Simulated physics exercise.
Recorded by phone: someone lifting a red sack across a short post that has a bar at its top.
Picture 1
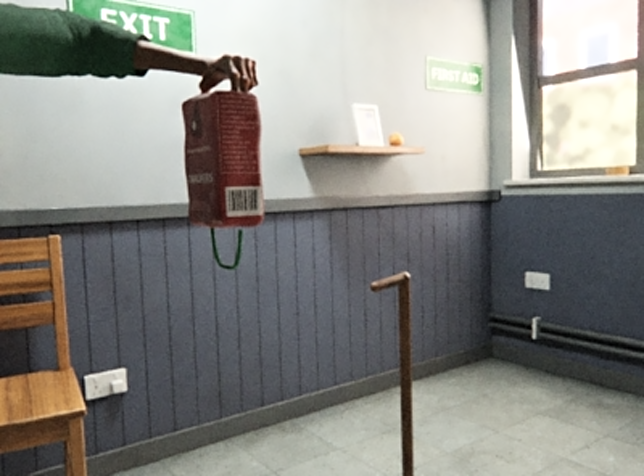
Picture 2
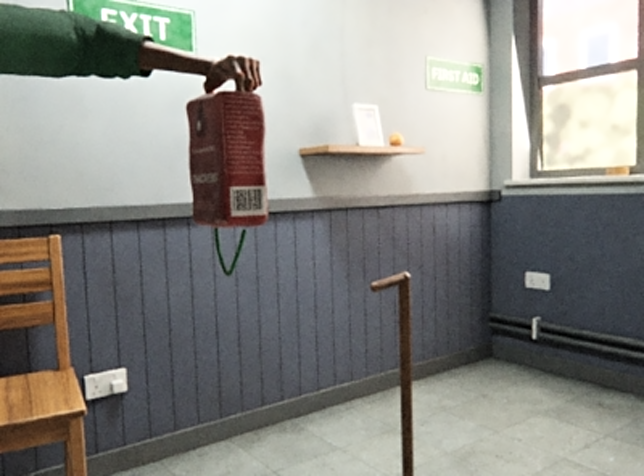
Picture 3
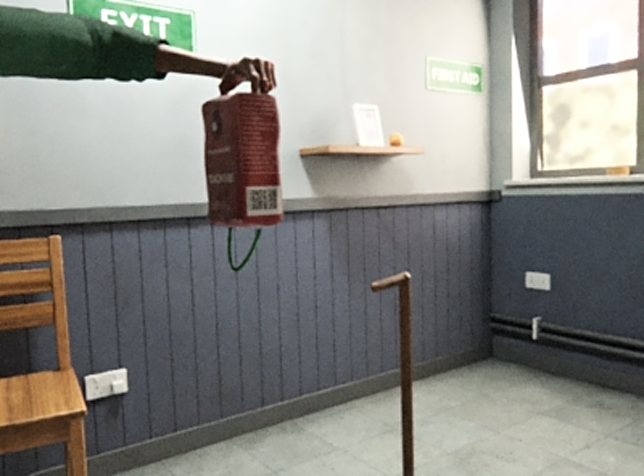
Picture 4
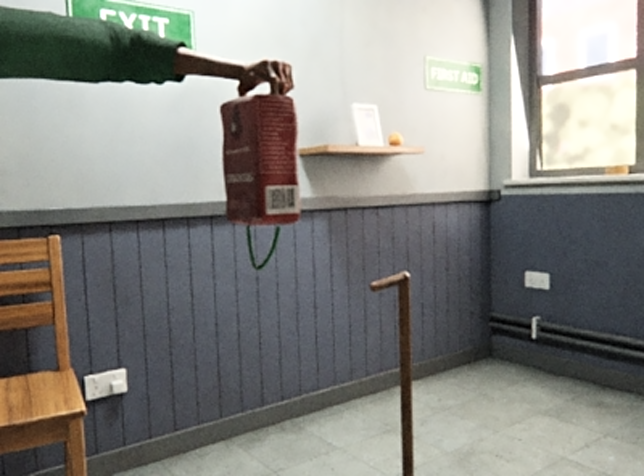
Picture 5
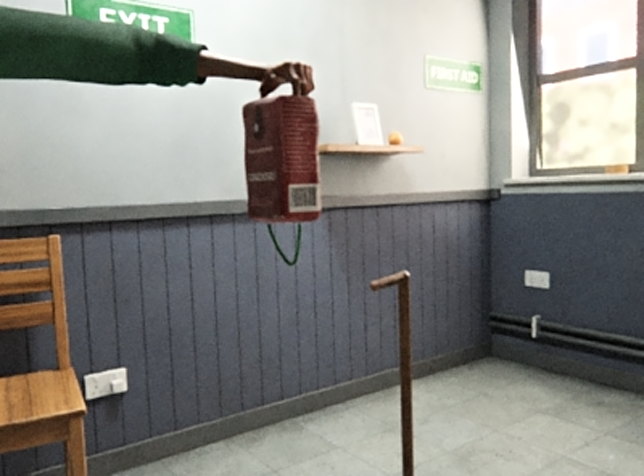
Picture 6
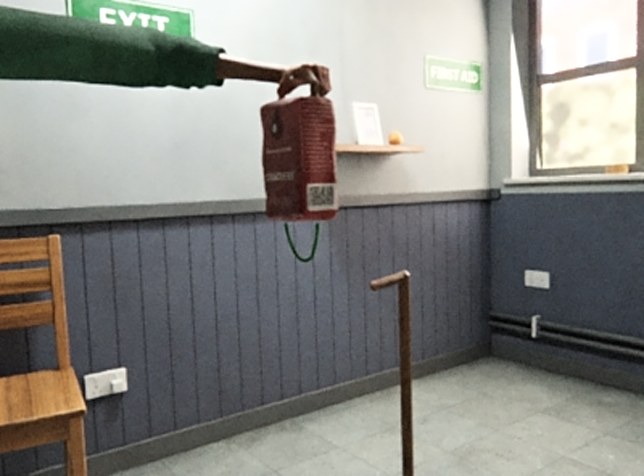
A red sack with a green loop hanging beneath it moved steadily to the right, held from above by a green-sleeved arm, while the short post with a bar on top stayed still.
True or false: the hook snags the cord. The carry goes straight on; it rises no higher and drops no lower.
False.
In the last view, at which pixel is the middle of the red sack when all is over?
It stops near (485, 161) in the last view.
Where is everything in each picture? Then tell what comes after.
The first picture shows red sack (223, 161); hook tip (375, 287).
The second picture shows red sack (227, 161); bottom of the loop (227, 273).
The third picture shows red sack (242, 161).
The fourth picture shows red sack (260, 161); bottom of the loop (256, 268).
The fifth picture shows red sack (281, 160).
The sixth picture shows red sack (299, 160); bottom of the loop (303, 261); hook tip (375, 286); hook points towards it, loop hangs above the hook.
Then, 0.36 s past the final frame, sack nearing the post near (347, 160).
Then, 0.94 s past the final frame, sack over the post near (414, 160).
Then, 1.56 s past the final frame, sack past the post near (474, 161).
When it is over, sack past the post near (485, 161). The red sack comes away clean.
